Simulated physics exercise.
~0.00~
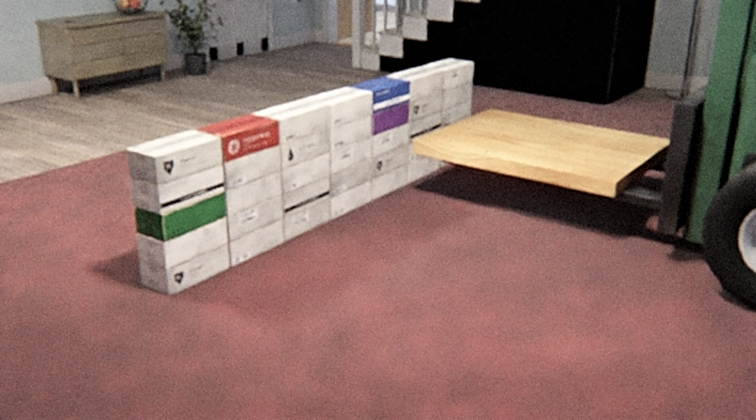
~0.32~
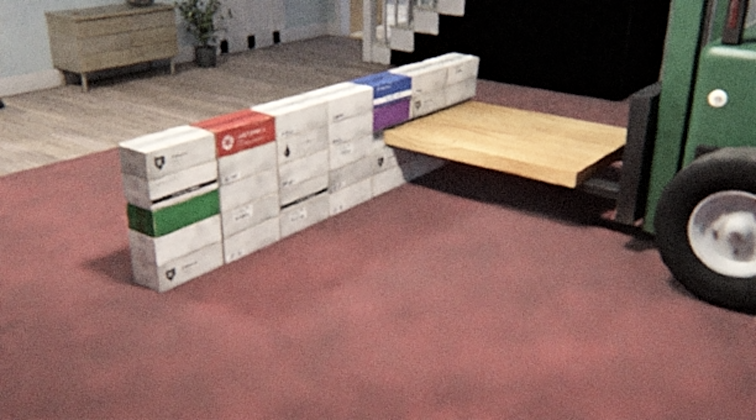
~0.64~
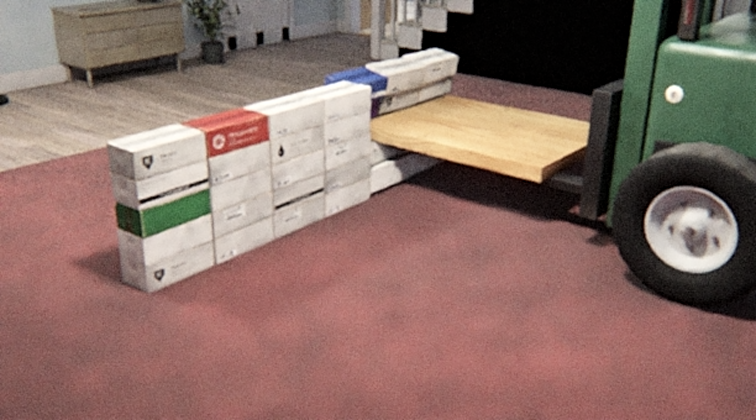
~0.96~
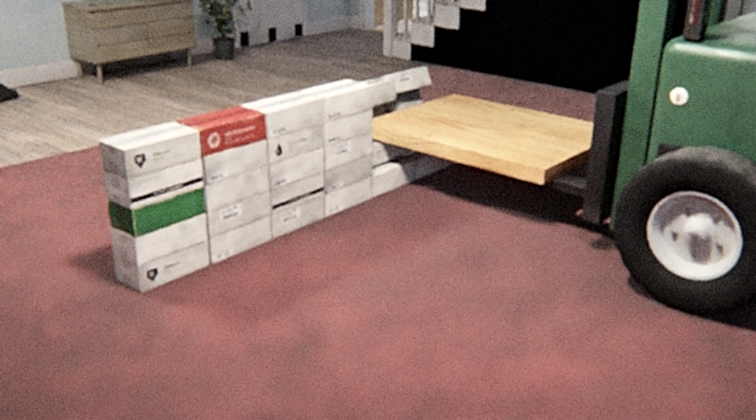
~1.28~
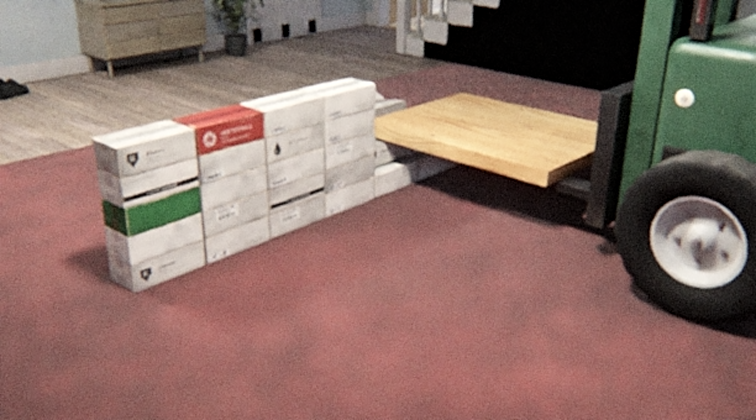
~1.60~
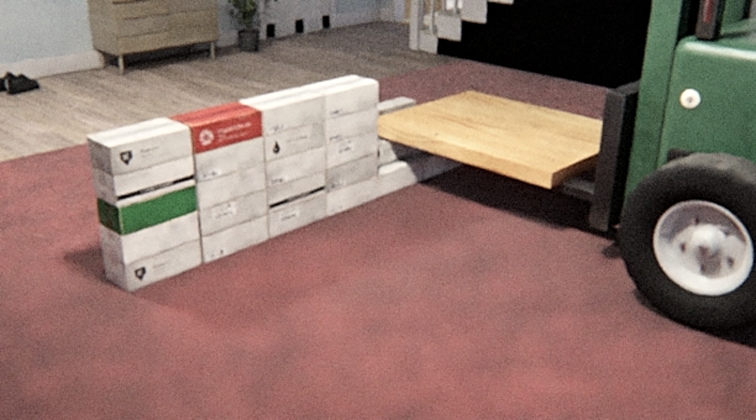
A green lift truck carrying a flat wooden slab moves in from the right toward a long, low wall of white boxes, a few marked green, red, blue and purple. The slab meets the wall toward its far end and pushes in, shoving the blue and purple boxes back and twisting them out of line. The truck stops while the boxes there tip and drop out of view behind the wall, and the far end slumps after them. At the finish the near section, with its green and red boxes, still stands unmoved beside the halted slab.
